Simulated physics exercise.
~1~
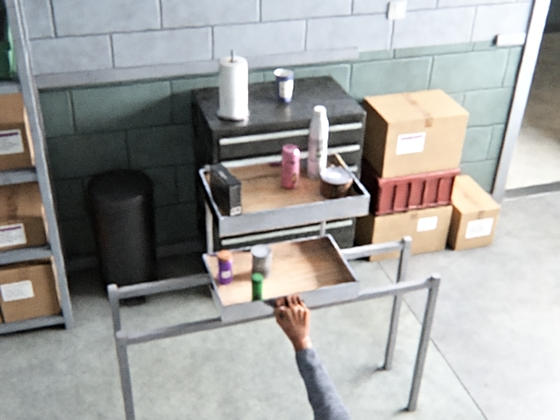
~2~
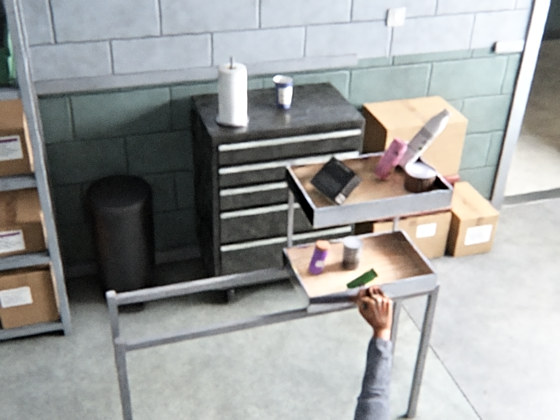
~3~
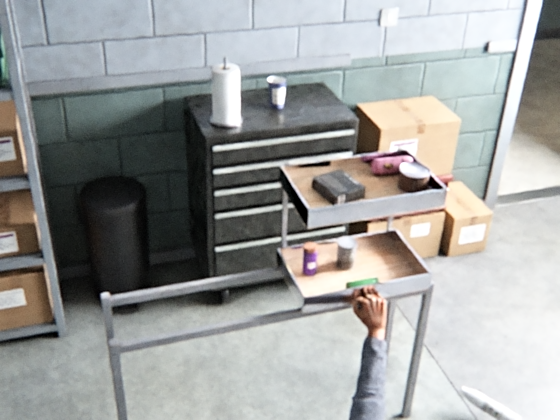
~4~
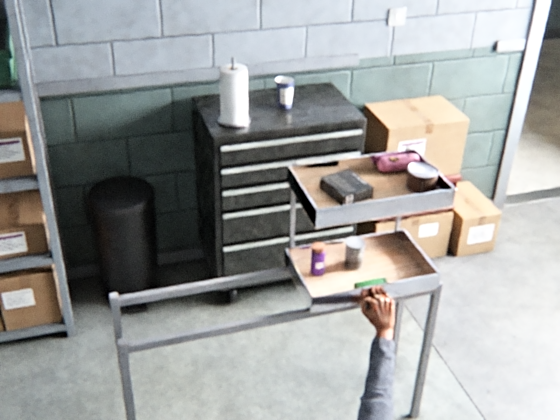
A hand slides a two-level tray right, toppling several items and sending a white bottle off.
